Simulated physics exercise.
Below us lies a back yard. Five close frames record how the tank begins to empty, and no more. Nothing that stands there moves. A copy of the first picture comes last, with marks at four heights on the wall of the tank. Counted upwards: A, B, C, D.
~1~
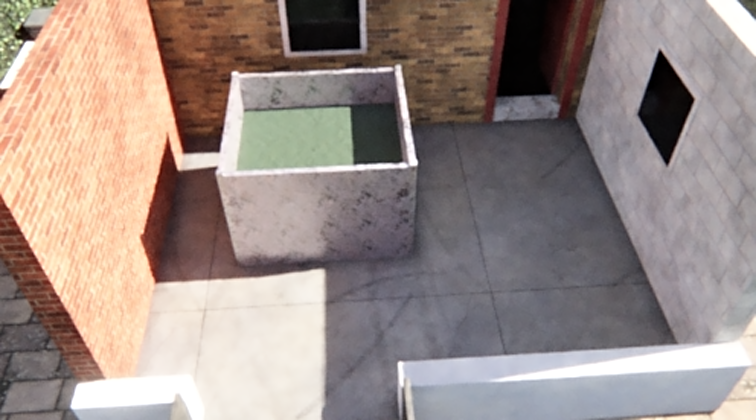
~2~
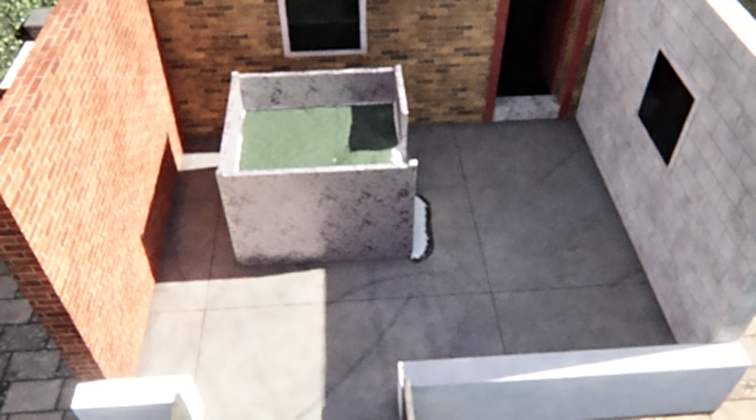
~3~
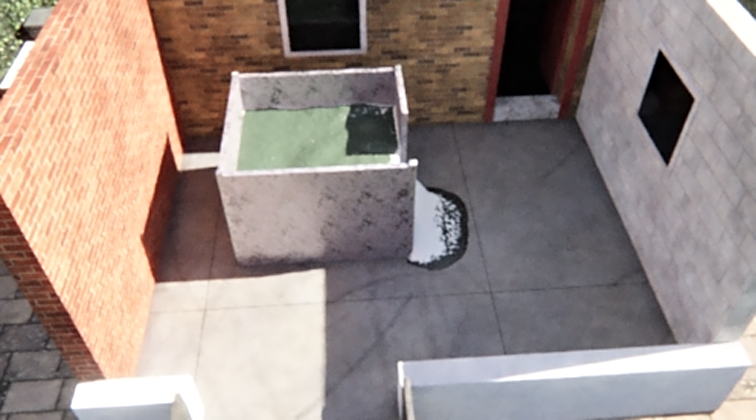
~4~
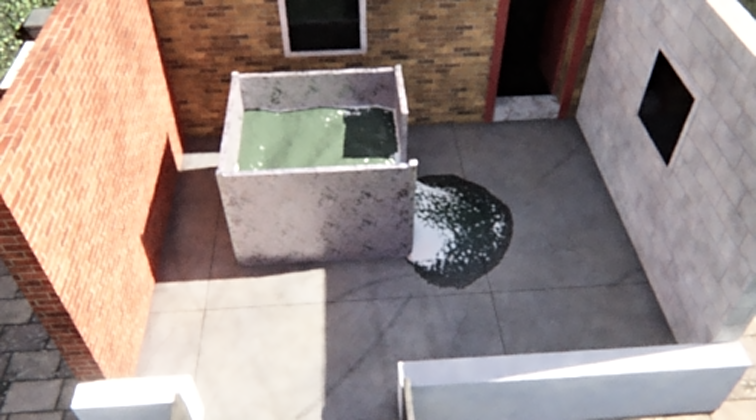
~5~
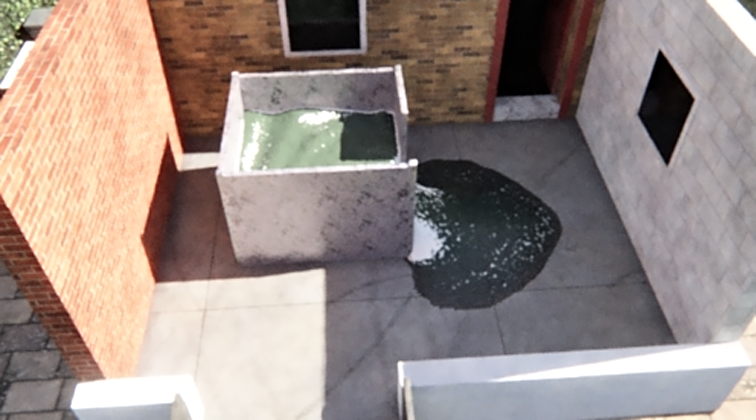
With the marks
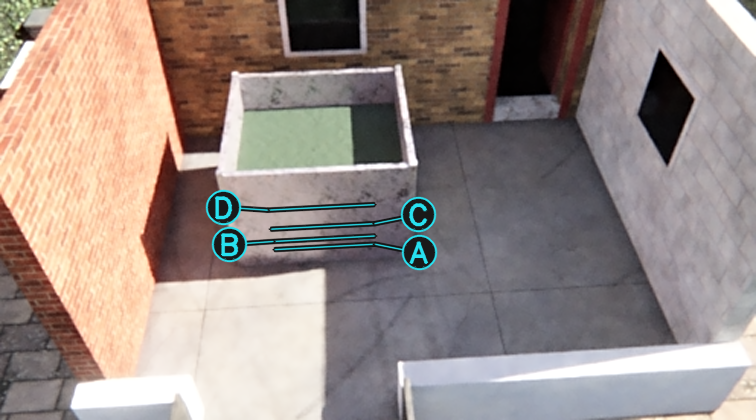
Green water pouring from the right side of a square stone tank, spreading in a dark, foamy pool across a walled yard.
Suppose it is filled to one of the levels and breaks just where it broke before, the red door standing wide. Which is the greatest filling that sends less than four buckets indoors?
Use level D.
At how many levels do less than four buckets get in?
All four.
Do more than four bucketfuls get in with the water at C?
No, that is safe.
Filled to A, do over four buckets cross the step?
No, not at all.
On the marked copy, A at (325, 246); B at (324, 238); C at (323, 226); D at (321, 207); from the bottom up A, B, C, D.
Choosing A, nothing gets over.
Choosing B, nothing gets over.
Choosing C, nothing gets over.
Choosing D, a bucket or two gets in.
